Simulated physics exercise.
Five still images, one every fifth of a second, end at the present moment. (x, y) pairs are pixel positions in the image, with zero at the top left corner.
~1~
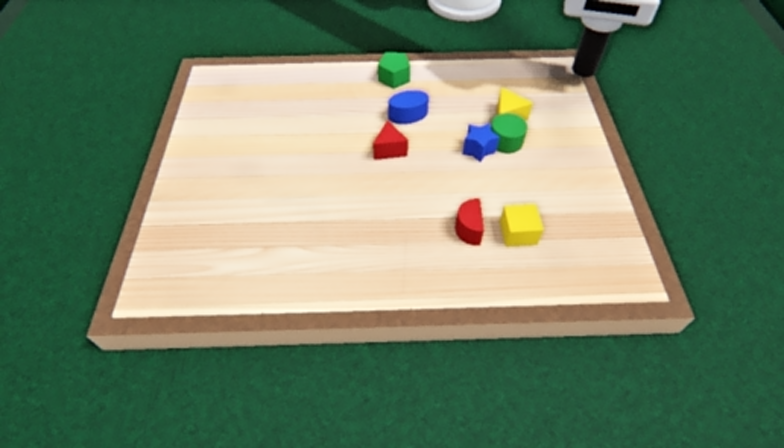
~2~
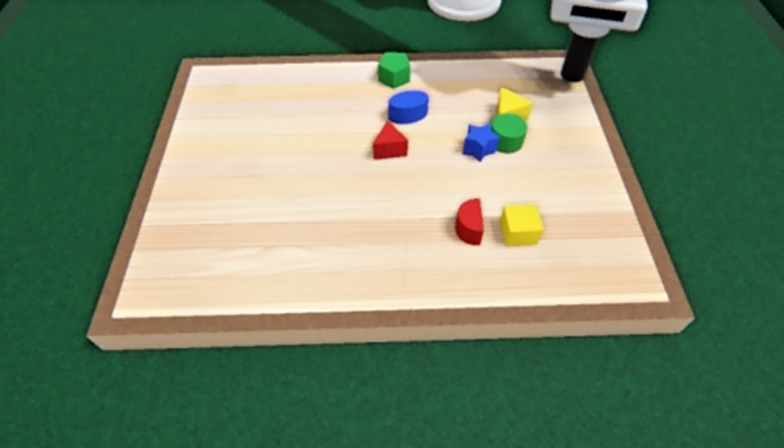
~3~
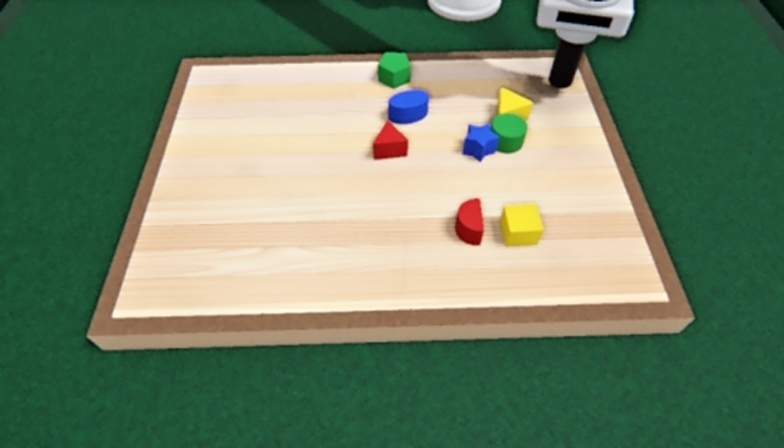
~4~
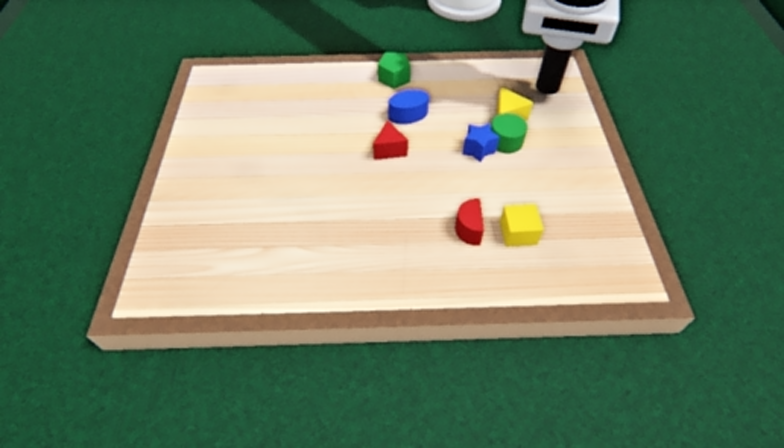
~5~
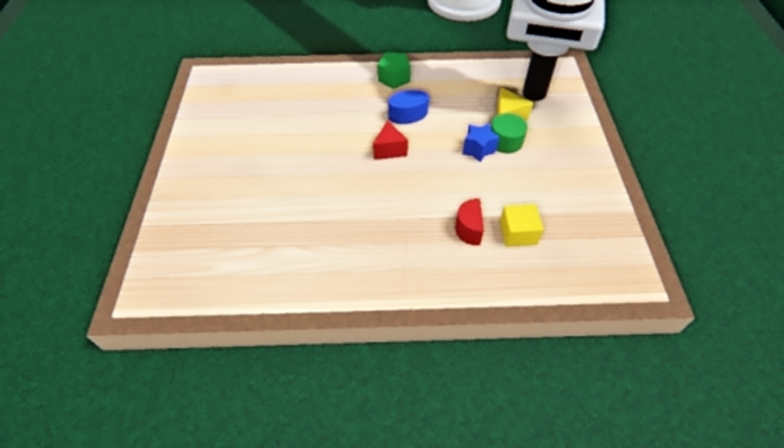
A robot arm with a black tip moved slowly left and slightly down from the board's upper right corner, nearing the yellow triangle, while all the colorful blocks on the wooden board stayed still.
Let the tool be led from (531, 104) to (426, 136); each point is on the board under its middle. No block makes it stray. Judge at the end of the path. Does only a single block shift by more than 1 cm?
Yes.
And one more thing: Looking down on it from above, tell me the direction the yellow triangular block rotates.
It rotates counterclockwise.
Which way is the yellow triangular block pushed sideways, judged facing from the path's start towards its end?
It will end up to the left.
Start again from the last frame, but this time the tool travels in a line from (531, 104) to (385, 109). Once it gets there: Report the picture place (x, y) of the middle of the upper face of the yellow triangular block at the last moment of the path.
The centre of its top will be at (488, 105).
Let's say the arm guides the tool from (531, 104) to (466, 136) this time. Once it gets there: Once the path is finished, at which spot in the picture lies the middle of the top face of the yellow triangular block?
I'd place it at (447, 129), taking the centre of its top.
What follows on the original path. One third of the way, tool at (500, 105); yellow triangular block at (485, 110).
Two thirds of the way, tool at (464, 116); blue star-shaped block at (479, 135), turned 25° anticlockwise; yellow triangular block at (451, 124), turned 15° anticlockwise.
At the end, tool at (426, 126); blue star-shaped block at (479, 135), turned 25° anticlockwise; green cylinder unmoved; yellow triangular block at (434, 137), turned 50° anticlockwise.
